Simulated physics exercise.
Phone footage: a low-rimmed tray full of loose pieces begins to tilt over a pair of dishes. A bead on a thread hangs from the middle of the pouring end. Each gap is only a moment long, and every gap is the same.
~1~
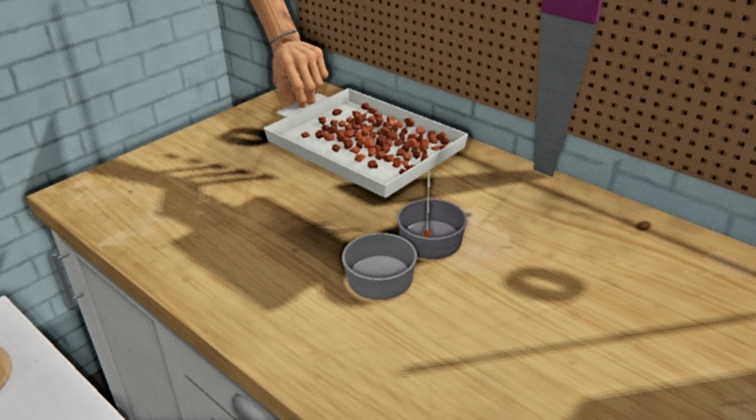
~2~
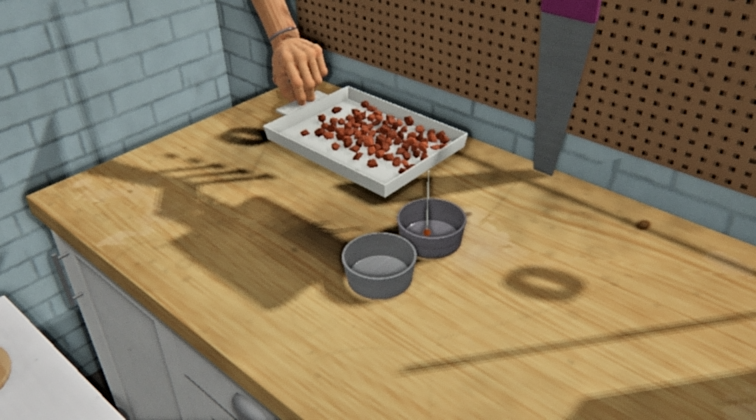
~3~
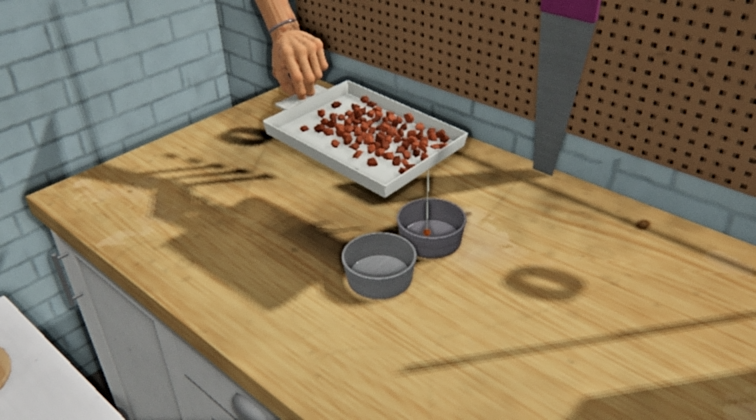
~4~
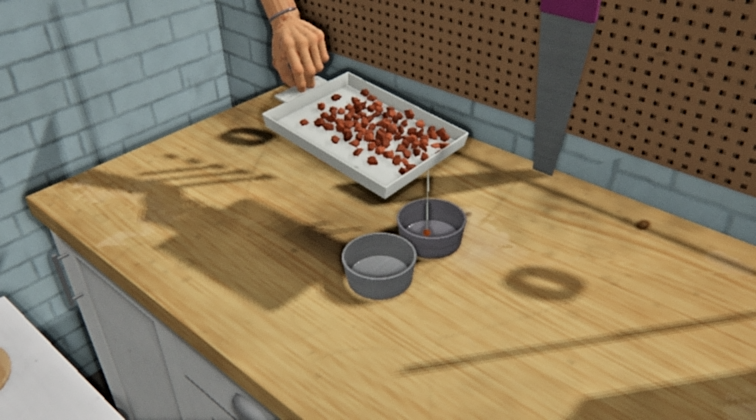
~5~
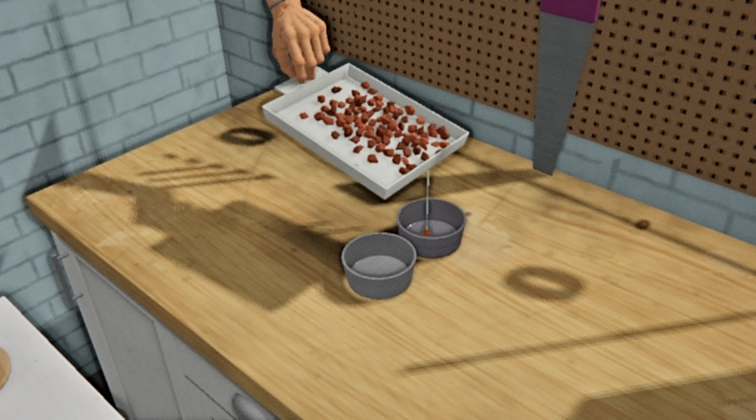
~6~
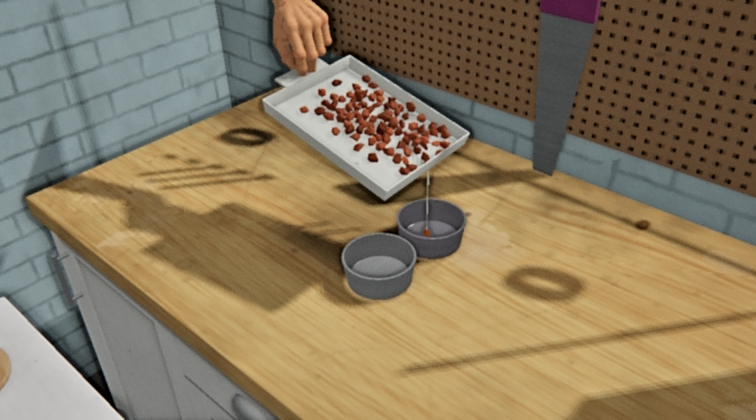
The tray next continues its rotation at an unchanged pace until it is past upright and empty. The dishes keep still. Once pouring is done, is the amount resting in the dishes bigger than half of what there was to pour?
No, it is under half.
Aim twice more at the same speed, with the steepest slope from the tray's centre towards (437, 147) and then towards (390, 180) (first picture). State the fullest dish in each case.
Note: Place 1, the dish at the right; place 2, the dish at the left.
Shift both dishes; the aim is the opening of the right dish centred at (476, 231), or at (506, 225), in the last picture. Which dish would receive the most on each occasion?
First place: The leftmost one; second place: The leftmost one.
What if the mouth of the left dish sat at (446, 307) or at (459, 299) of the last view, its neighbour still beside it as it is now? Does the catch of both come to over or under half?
A minority, then a minority.
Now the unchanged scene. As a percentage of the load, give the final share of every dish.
Left dish around 0 percent; right dish around 0 percent.
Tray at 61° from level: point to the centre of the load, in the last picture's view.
I'd mark the middle close to (412, 148).
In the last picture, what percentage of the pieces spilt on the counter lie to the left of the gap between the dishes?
Near 20 in a hundred.
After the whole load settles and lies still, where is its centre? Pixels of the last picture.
Roughly at pixel (439, 301).
Shortly afterwards, tray tipped steeply; all but a few on the tray; only a few in the air.
Next, tray tipped past a quarter turn; near a quarter on the tray; near a third outside both; near a third in the air.
Some moments later, tray tipped past a quarter turn; a little in the left dish; all but a few outside both.
In the end, tray tipped past a quarter turn; a little in the left dish; none at all in the right dish; all but a few outside both.
